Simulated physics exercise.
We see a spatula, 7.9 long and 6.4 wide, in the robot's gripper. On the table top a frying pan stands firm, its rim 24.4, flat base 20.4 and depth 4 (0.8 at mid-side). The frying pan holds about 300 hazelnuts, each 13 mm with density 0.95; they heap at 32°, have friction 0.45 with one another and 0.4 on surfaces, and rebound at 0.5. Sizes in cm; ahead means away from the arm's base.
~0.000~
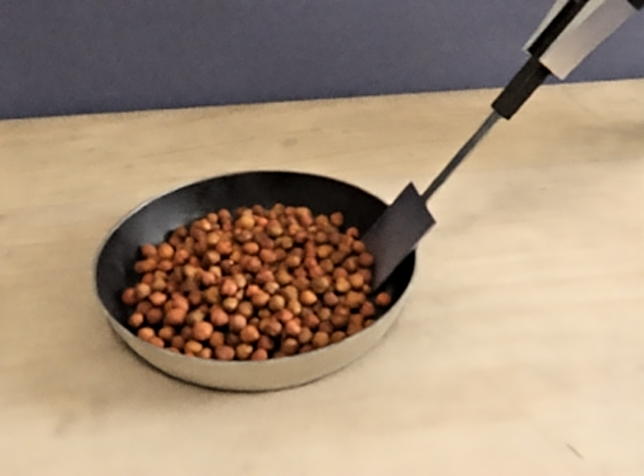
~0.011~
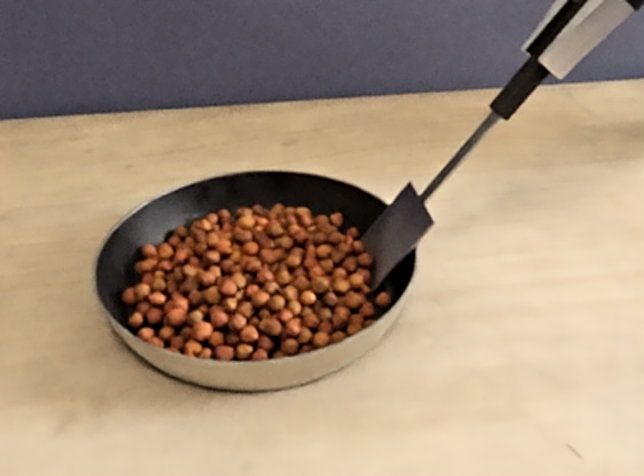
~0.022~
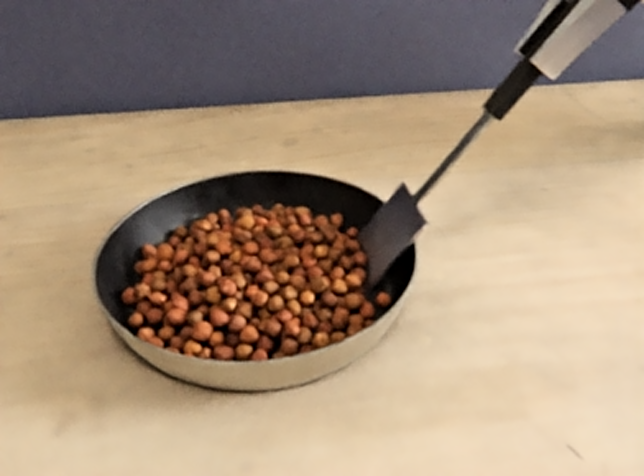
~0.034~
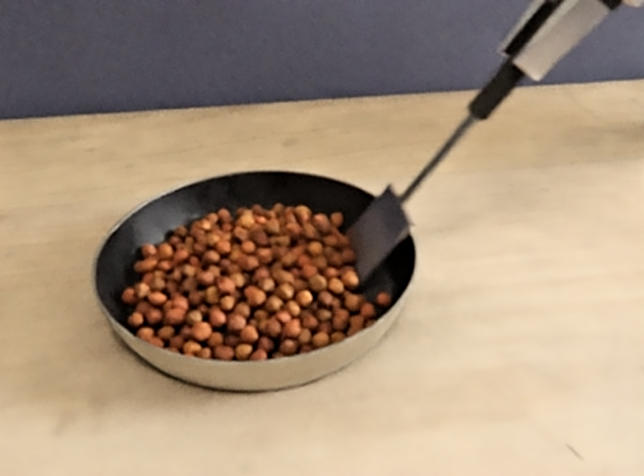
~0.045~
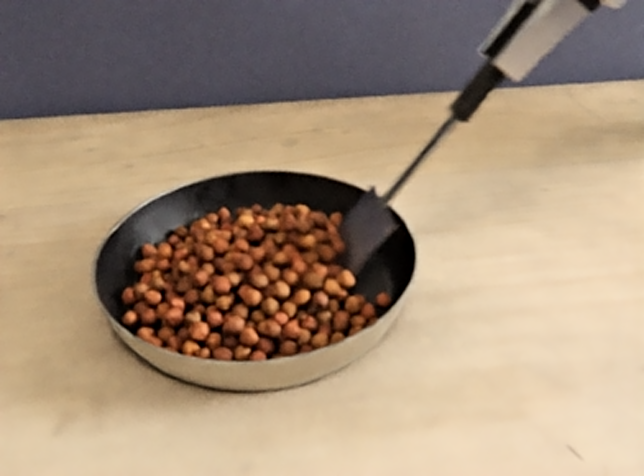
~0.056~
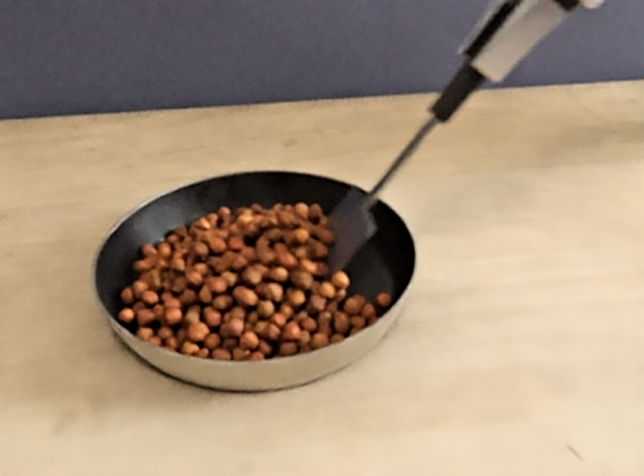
A dark spatula in a robot's gripper, reaching in from the upper right, stands at the right side of a black-lined frying pan with a pale outer wall. The pan, heaped with reddish-brown hazelnuts, rests on a light wooden table before a blue-grey wall, seen from slightly above by a still camera. The tilted blade barely moves at first, then slides left, pushing nearby nuts leftward.
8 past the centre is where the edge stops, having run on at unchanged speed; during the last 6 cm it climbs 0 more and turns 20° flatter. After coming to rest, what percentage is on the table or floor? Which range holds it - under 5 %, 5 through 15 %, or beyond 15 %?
The range 5 through 15 % holds it.
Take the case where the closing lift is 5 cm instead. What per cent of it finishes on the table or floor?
I'd say close to 20 per cent.
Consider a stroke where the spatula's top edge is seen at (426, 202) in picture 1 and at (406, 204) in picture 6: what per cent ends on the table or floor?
I'd put it at roughly 0 per cent.
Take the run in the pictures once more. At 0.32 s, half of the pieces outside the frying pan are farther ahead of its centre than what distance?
It's close to 18 cm ahead of the centre.
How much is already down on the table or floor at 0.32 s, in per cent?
Around 8 percent.
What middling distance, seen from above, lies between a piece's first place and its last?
Some 3 cm.
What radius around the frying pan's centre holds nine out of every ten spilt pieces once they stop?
50 cm.
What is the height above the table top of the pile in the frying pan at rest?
5.0 cm.
After 0.08 s, sloping 54°, highest piece 6 above the table; 297 in the frying pan.
After 0.11 s, sloping 49°, highest piece 8 above the table; 297 in the frying pan.
After 0.32 s, sloping 34°, highest piece 5 above the table; 276 in the frying pan, 21 on the table or floor.
After 1.38 s, sloping 34°, highest piece 5 above the table; 274 in the frying pan, 23 on the table or floor.
At rest, 274 in the frying pan, 23 on the table or floor. That is 8 % on the table or floor.
